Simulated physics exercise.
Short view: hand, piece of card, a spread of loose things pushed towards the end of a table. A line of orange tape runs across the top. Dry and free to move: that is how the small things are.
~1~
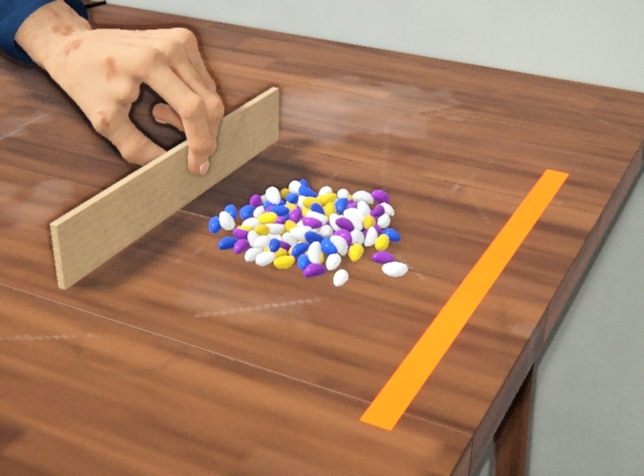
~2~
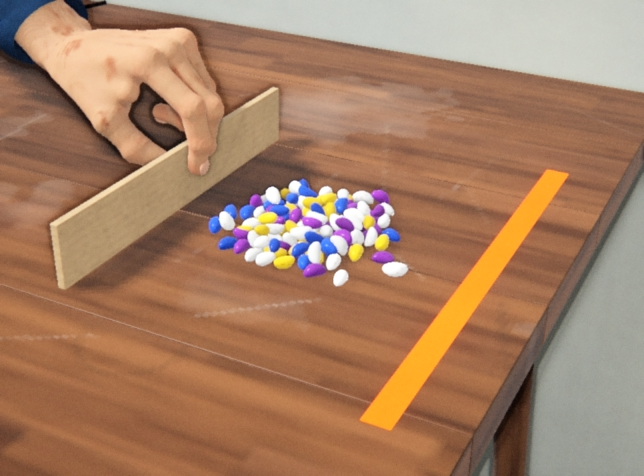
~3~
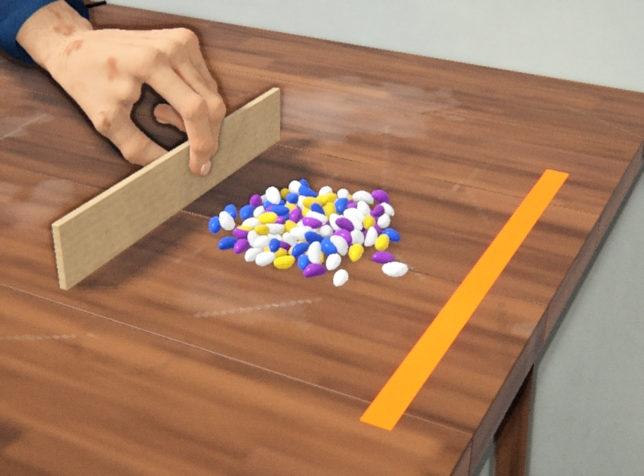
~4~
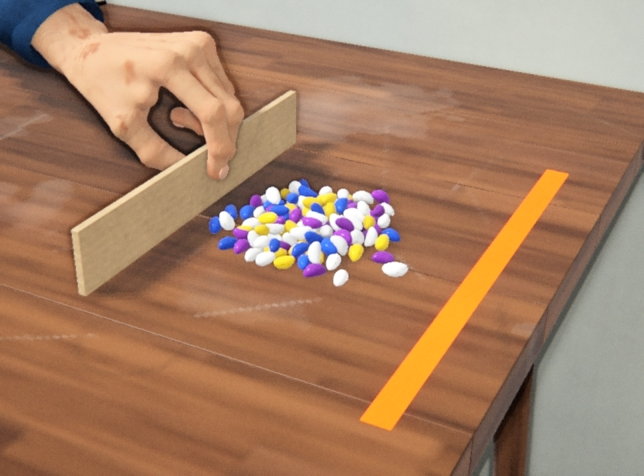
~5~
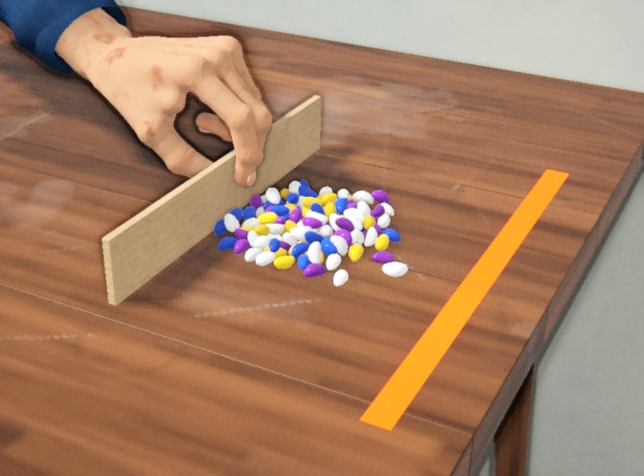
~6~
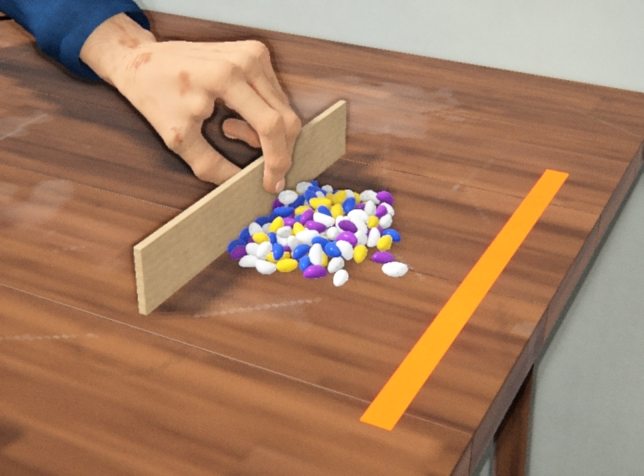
Hand sliding an upright piece of card rightward across a wooden table, beginning to push a heap of multicoloured jelly beans.
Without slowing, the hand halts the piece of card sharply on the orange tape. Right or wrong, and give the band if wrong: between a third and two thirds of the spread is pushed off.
Right.
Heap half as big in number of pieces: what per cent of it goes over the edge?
30 % or thereabouts.
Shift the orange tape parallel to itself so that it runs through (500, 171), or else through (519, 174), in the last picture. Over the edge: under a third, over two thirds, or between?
First try: Under a third; second try: Below one third.
Shortly afterwards, piece of card still moving, near (378, 190); heap all on the table, its front near (498, 256).
Next, piece of card stopped at the orange tape; heap near a third over the edge.
Some moments later, piece of card stopped at the orange tape; heap near half over the edge.
In the end, piece of card stopped at the orange tape; heap near half over the edge.
